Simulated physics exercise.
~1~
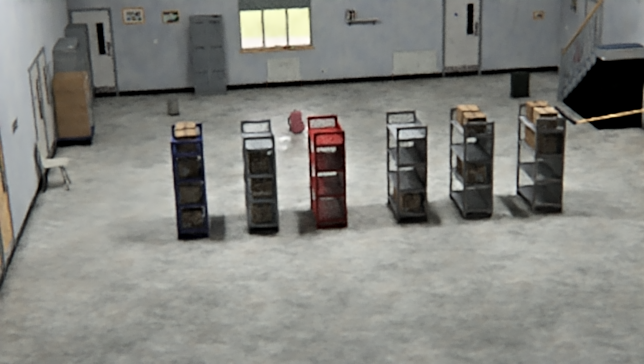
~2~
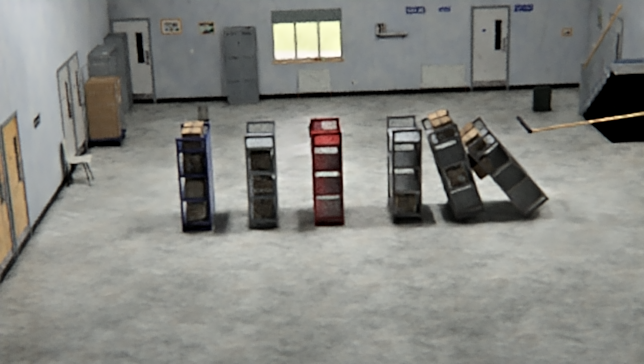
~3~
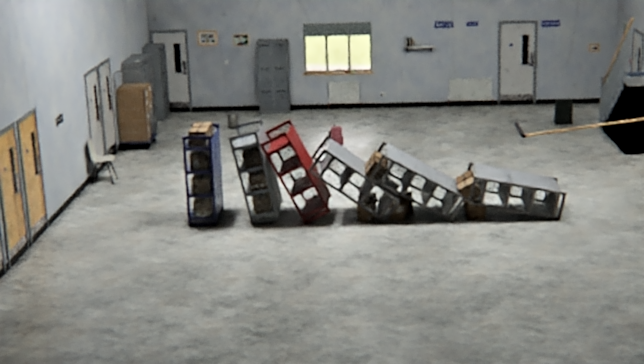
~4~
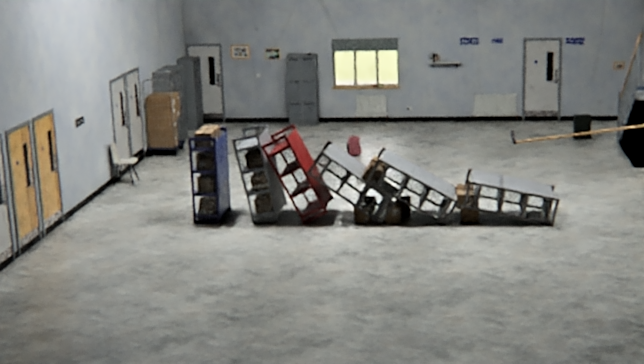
In a big grey hall, a pole tipped over the rightmost of six shelf racks, and they toppled leftward one against another until the red one leaned on its tilted grey neighbour, while the blue one at the far left stayed upright.
